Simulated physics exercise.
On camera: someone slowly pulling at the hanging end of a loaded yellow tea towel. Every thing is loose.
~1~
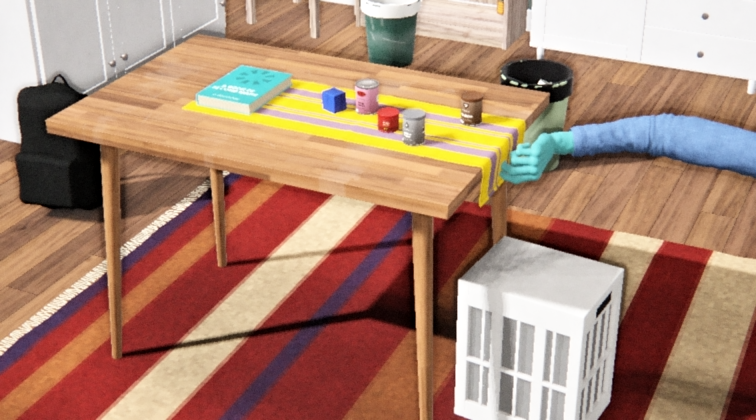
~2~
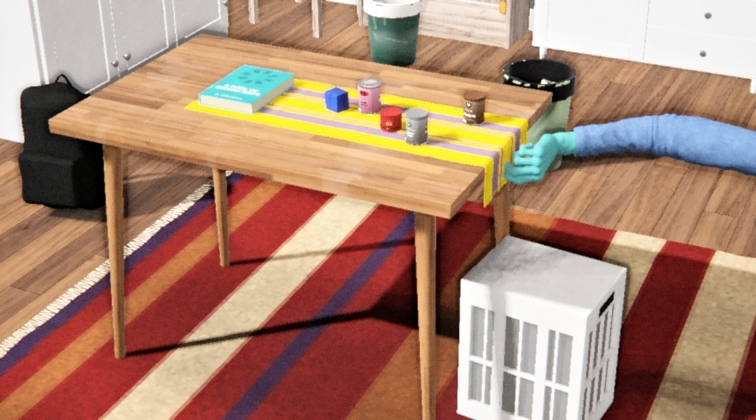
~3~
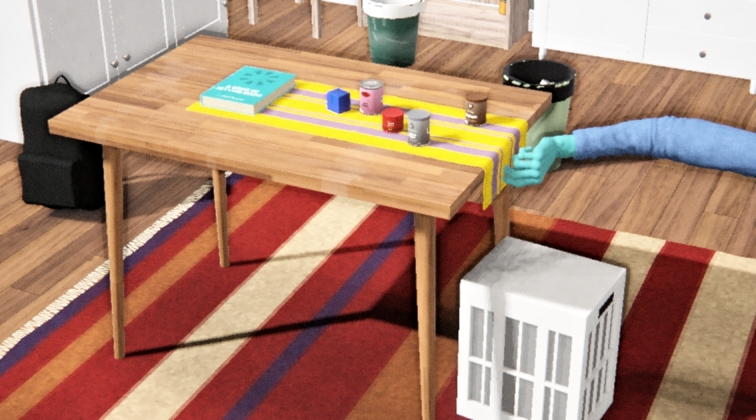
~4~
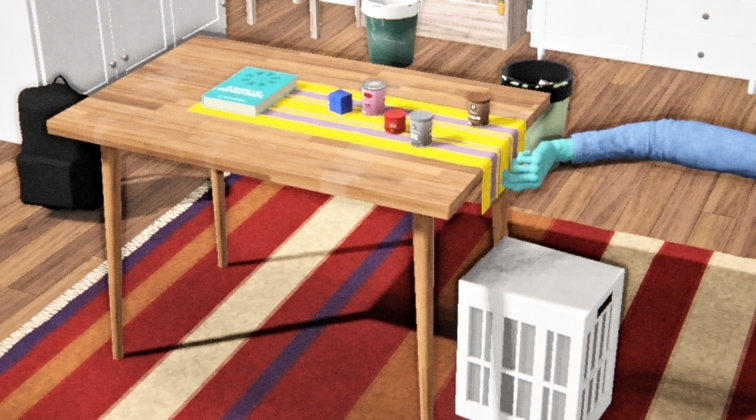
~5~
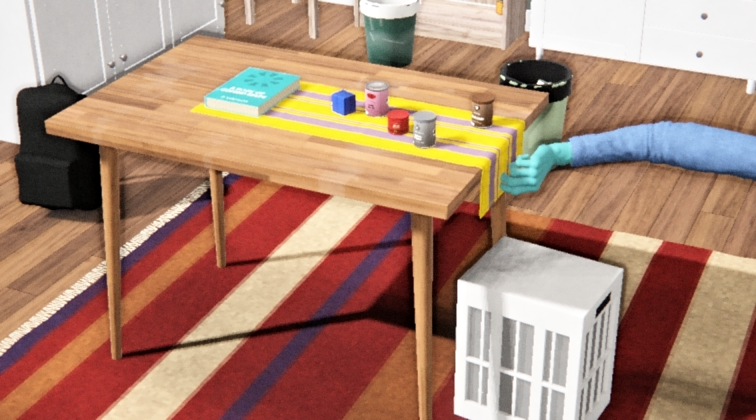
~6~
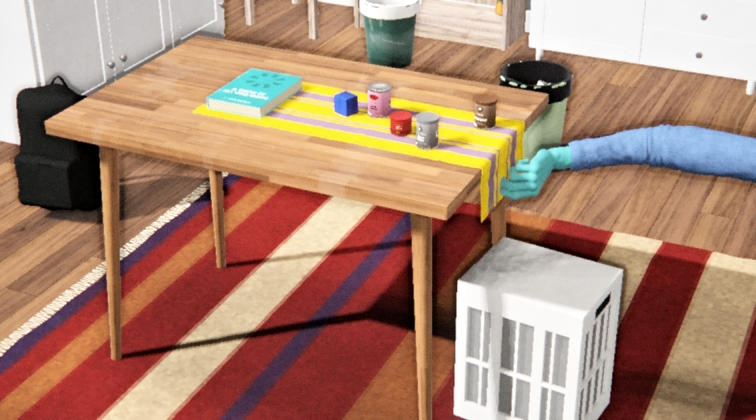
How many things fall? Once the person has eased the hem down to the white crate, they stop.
Two.
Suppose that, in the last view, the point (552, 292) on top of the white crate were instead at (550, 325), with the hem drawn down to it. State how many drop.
That comes to 3.
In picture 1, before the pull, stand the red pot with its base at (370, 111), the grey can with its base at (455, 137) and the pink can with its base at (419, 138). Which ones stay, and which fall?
Red pot: Still up. Grey can: Gone off. Pink can: Gone off.
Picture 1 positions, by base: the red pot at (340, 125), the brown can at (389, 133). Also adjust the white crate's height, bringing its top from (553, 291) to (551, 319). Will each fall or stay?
Result - the red pot stays put, and the brown can comes off.
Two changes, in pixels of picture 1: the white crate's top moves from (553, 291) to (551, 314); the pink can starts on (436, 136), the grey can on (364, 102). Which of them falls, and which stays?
The pink can ends up off the top and the grey can ends up still on top.
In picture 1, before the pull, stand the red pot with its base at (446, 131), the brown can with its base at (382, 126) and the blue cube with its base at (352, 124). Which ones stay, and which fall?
Red pot - leaves the top. Brown can - stays aboard. Blue cube - stays aboard.
Soon after, hem near (501, 229); brown can gone.
After that, hem on the crate; brown can and grey can gone.
In the end, hem on the crate; brown can and grey can gone. Over the edge go two.
